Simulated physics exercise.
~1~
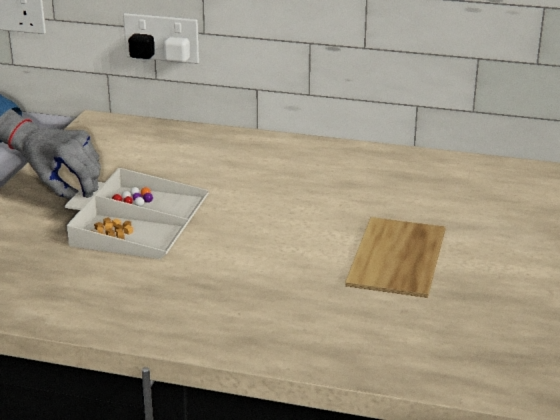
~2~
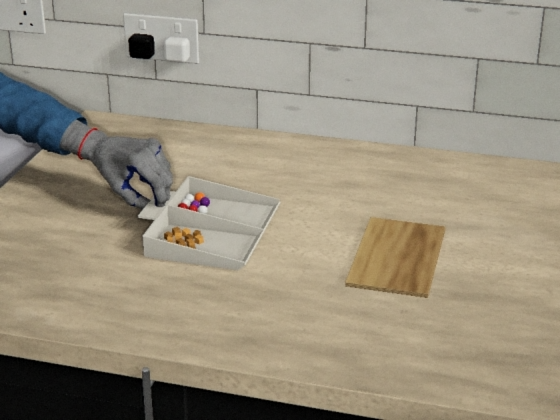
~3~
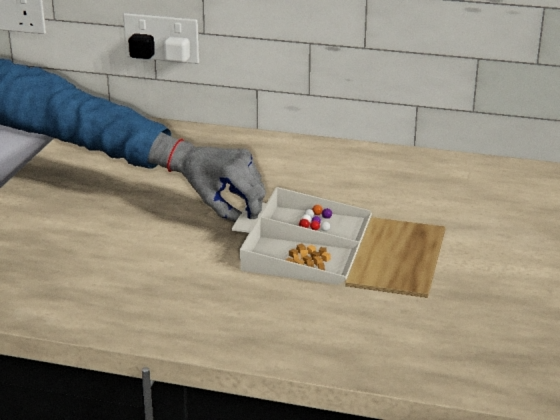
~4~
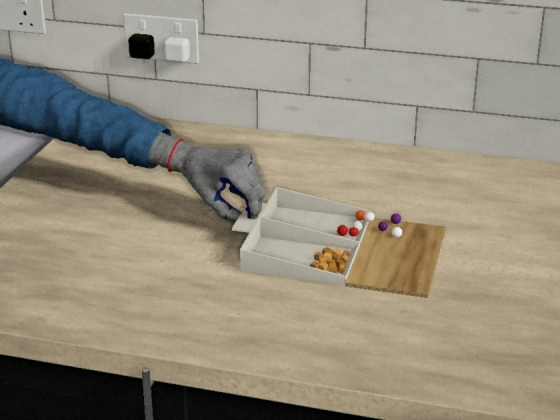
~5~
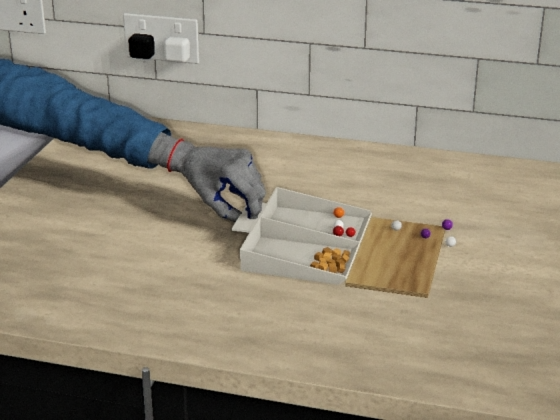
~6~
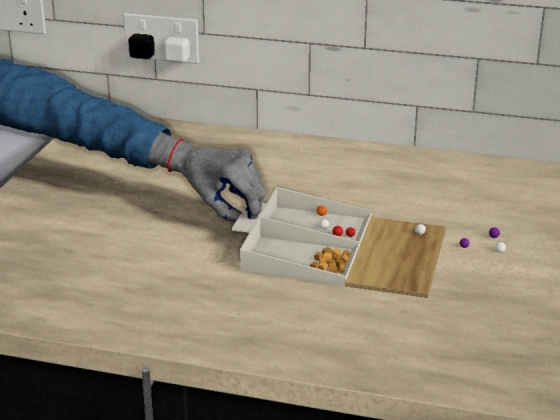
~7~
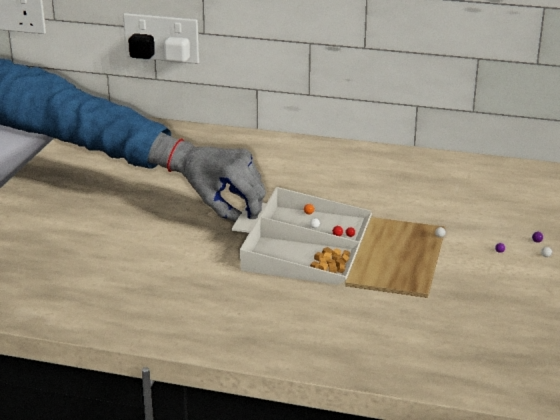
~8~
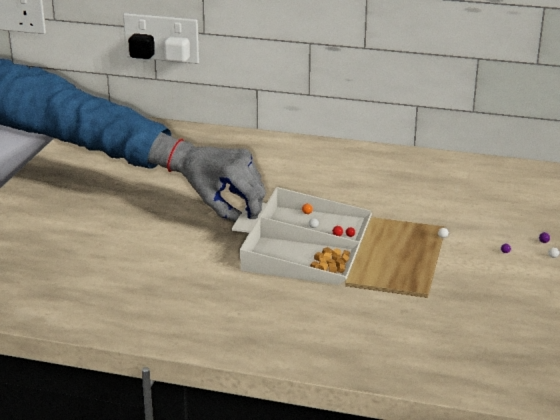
On a wooden countertop by a tiled wall, a gloved hand slides a two-compartment tray right until it stops against a wooden board; the orange-brown pieces shift forward but stay inside, while some of the coloured balls spill over the board and roll right, others remaining in the tray.
